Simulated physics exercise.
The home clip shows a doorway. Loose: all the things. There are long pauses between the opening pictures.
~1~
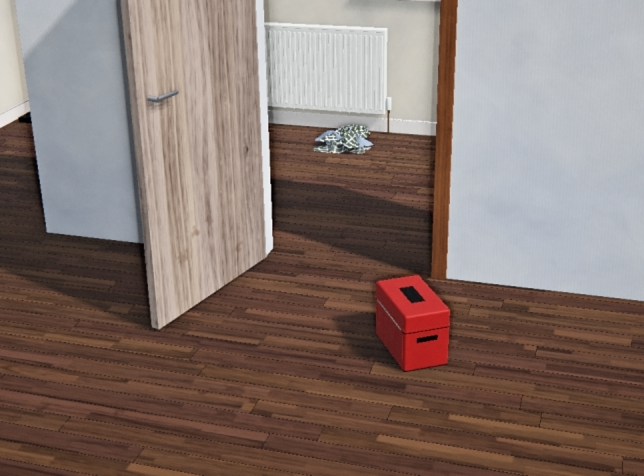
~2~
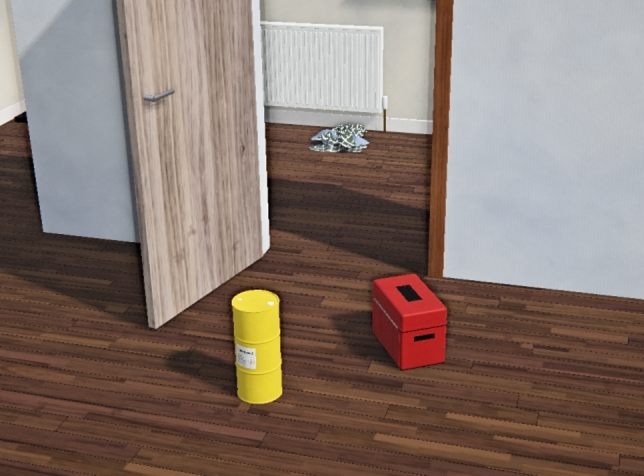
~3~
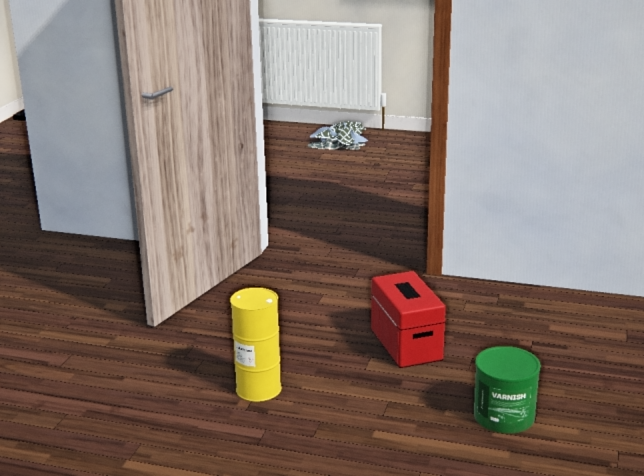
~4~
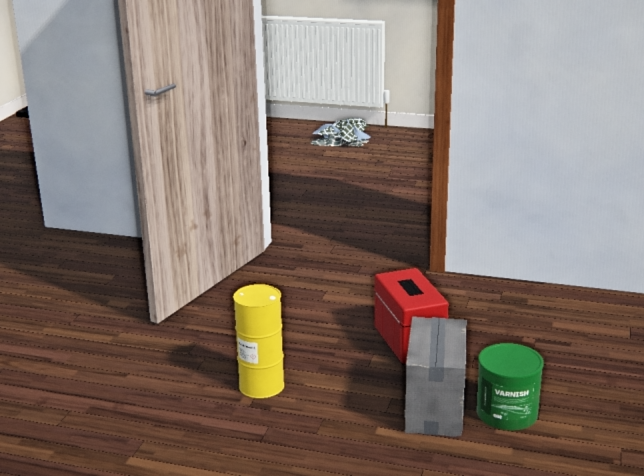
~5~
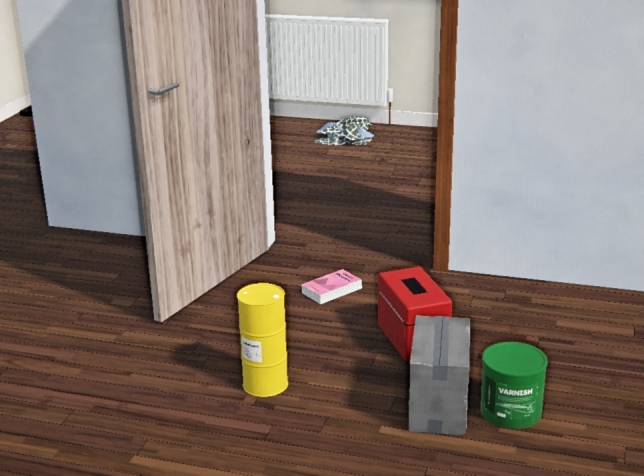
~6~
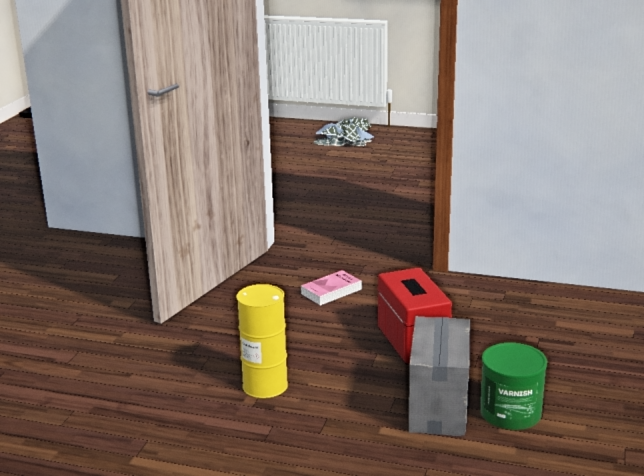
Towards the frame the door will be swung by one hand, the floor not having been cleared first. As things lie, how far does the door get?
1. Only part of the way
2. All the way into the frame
2, all the way into the frame.
Then, 1.00 s on from there, door at 71°.
Then, 1.60 s on from there, door at 36°; pink book shifted about its own width near (361, 281).
Then, 1.90 s on from there, door at 19°; pink book shifted about its own width near (384, 267).
Then, 2.20 s on from there, door at 2°; pink book shifted well along near (395, 253).
In the end, door at 0°; moved from the start, pink book; the other 4 unmoved. At the end, from the last picture's camera, pink book near (396, 246).
